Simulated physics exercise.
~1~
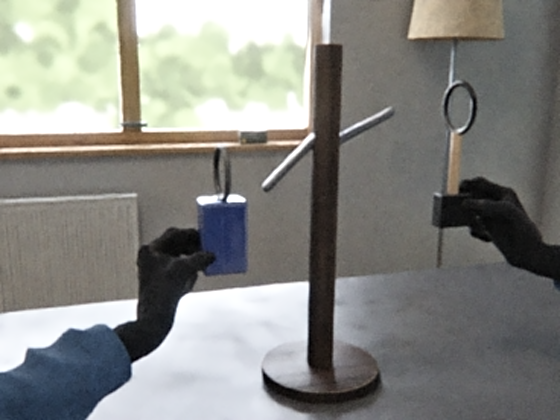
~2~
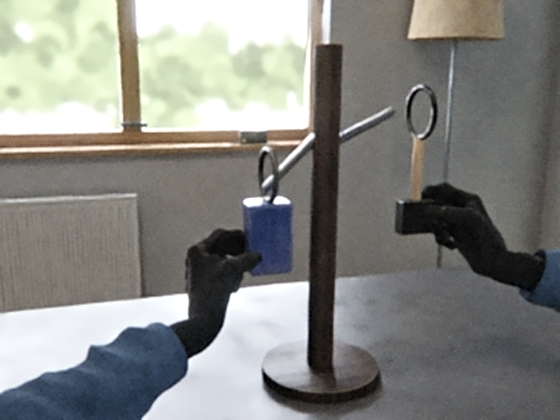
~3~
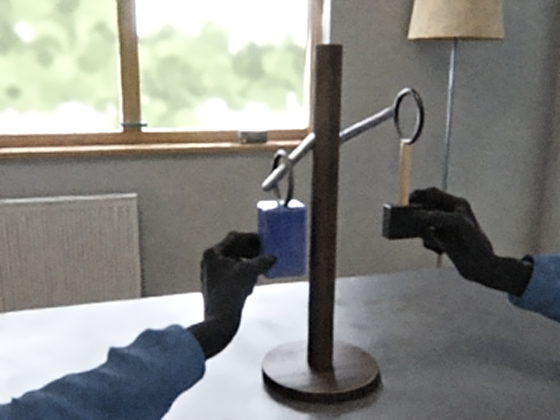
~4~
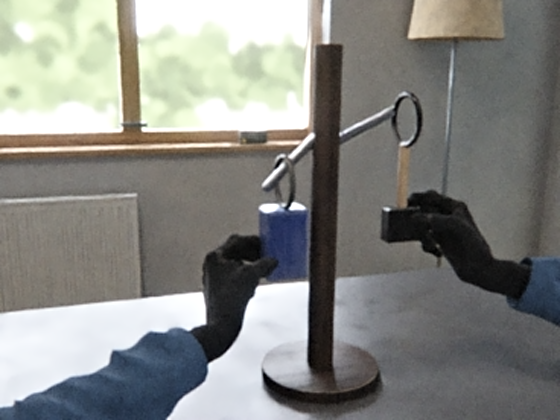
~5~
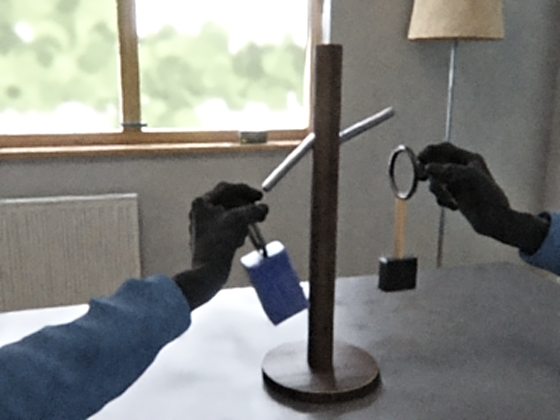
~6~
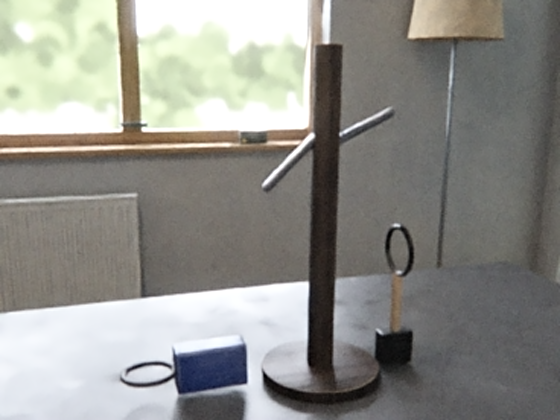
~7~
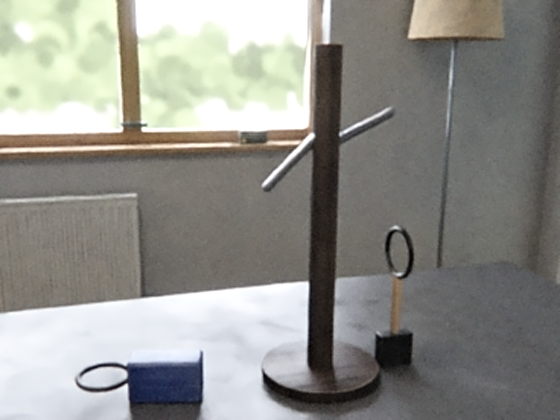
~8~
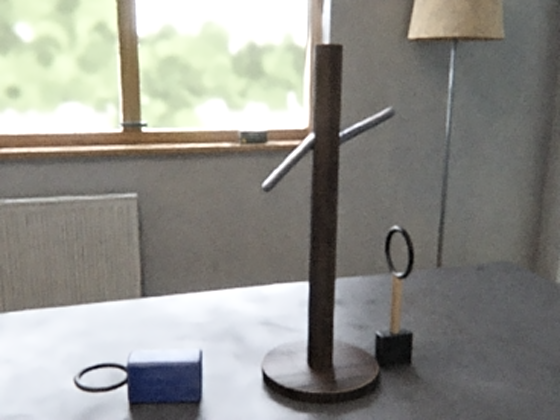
On a table near a window, two gloved hands brought a blue pouch and a black brush by their rings to the pegs of a wooden stand, but both dropped to the table, the pouch tipping over and sliding left, the brush staying upright.
